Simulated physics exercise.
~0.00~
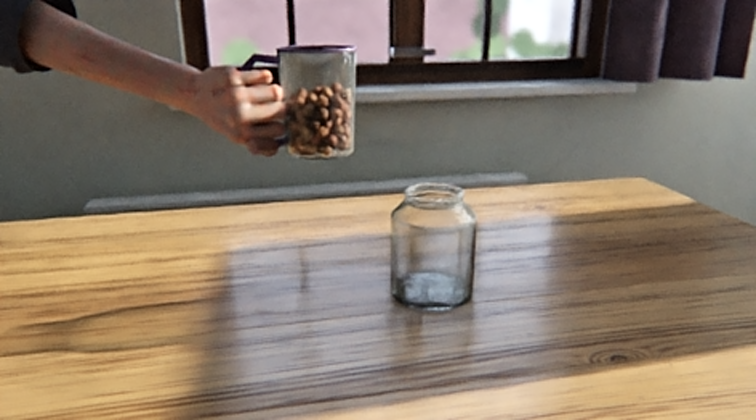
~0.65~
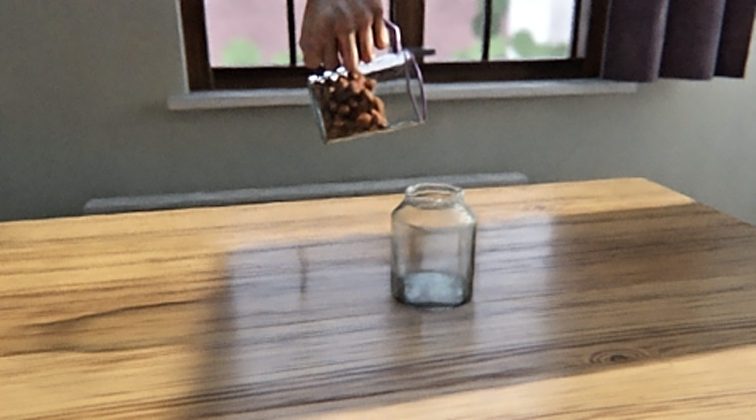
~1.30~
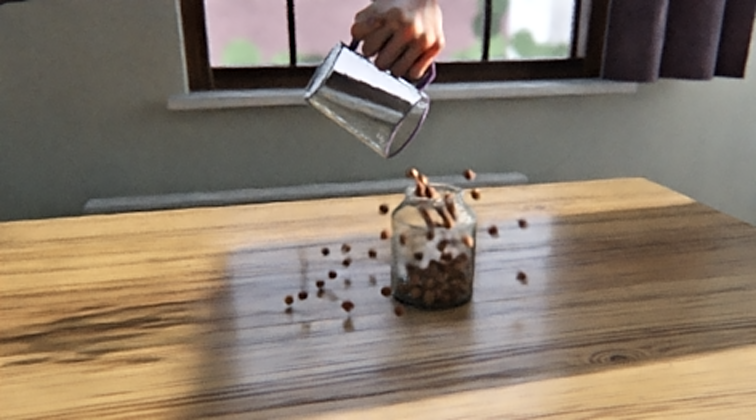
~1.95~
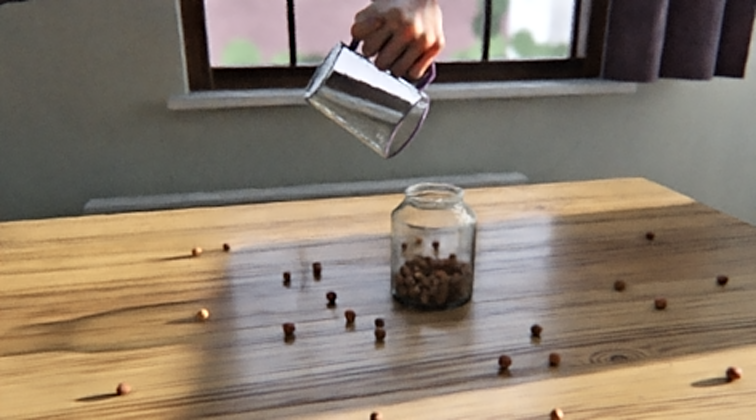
On a wooden table by a window, a hand tipping hazelnuts from a clear cup into a glass jar, some scattering around it.
